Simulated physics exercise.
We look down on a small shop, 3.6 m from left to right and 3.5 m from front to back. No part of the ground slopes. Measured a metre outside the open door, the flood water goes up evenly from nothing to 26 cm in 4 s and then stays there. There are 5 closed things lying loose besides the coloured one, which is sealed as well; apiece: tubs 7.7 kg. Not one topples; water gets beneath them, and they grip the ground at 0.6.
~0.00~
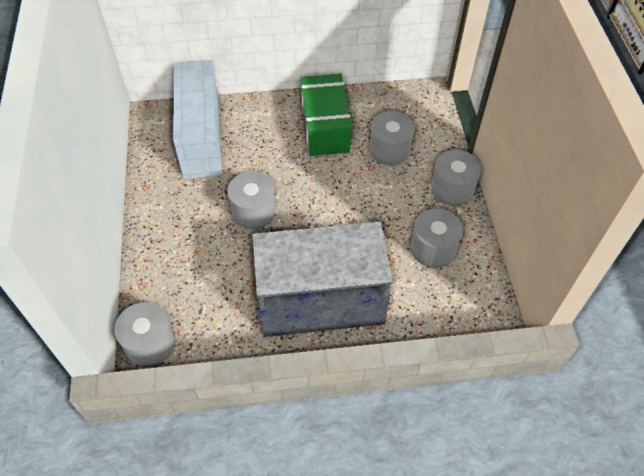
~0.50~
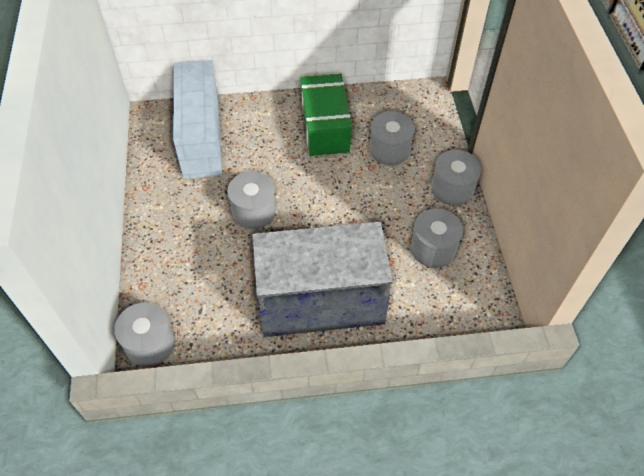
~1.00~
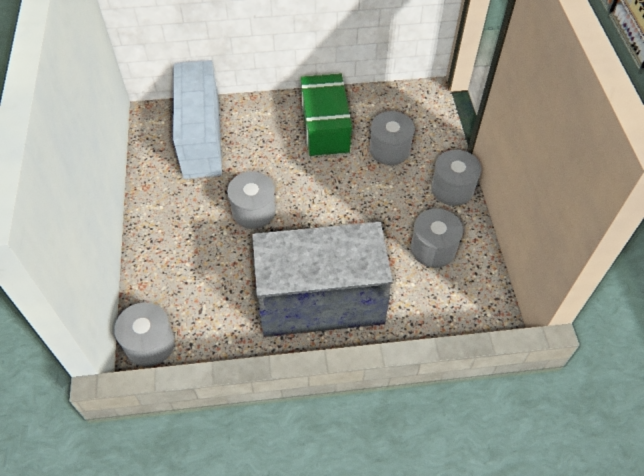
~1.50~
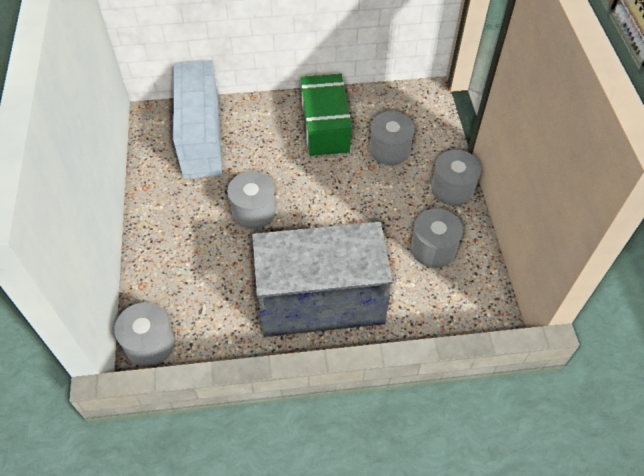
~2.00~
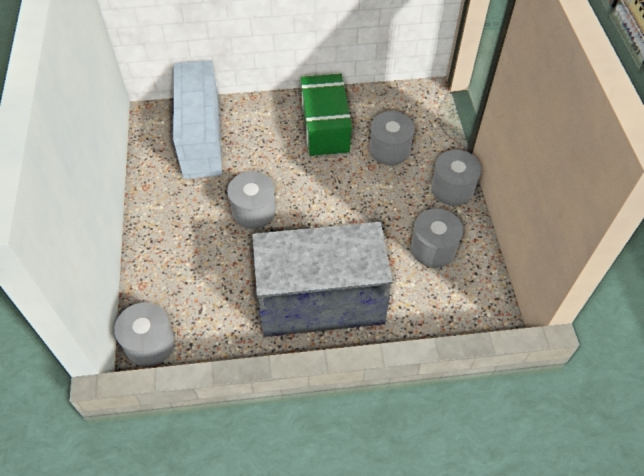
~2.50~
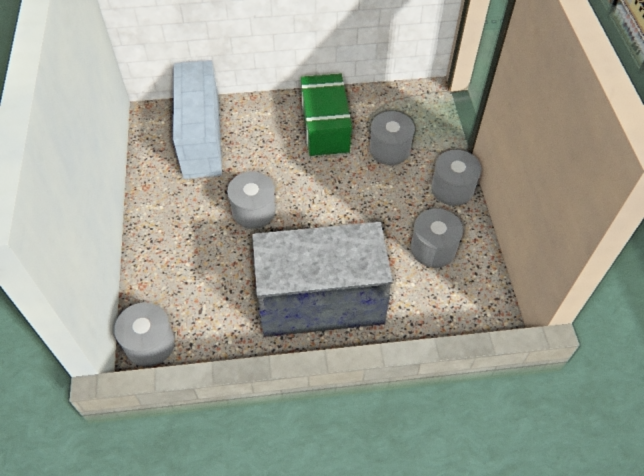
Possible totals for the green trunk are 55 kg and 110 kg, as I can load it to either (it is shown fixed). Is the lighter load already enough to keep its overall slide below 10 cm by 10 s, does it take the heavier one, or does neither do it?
Watching this, only the bigger ballast does the job.
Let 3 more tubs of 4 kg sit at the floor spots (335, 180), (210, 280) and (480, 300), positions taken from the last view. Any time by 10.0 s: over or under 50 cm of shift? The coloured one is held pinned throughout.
In that order: More, past it, short of it.
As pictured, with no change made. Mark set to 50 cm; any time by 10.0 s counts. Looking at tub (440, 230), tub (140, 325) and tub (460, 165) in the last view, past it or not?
Exceeded, Exceeded, Not exceeded, in that order.
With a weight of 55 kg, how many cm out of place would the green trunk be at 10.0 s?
Shift: Roughly 120 cm.
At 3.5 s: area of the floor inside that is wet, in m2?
The covered patch comes to about 2.5 m2.
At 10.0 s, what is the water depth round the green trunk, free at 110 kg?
11 cm, roughly.
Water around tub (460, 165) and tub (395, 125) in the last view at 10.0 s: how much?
Some 9 cm at the first, some 9 cm at the second.
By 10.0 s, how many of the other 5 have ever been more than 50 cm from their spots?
The number is 4.
After 3.5 s the green trunk would be 0 cm from its start with 55 kg and 0 cm from its start with 110 kg; 5 cm of water round it then.
After 4.5 s the green trunk would be 0 cm from its start with 55 kg and 0 cm from its start with 110 kg; 8 cm of water round it then.
After 7.0 s the green trunk would be 39 cm from its start with 55 kg and 0 cm from its start with 110 kg; 11 cm of water round it then.
After 10.0 s the green trunk would be 111 cm from its start with 55 kg and 0 cm from its start with 110 kg; 11 cm of water round it then.
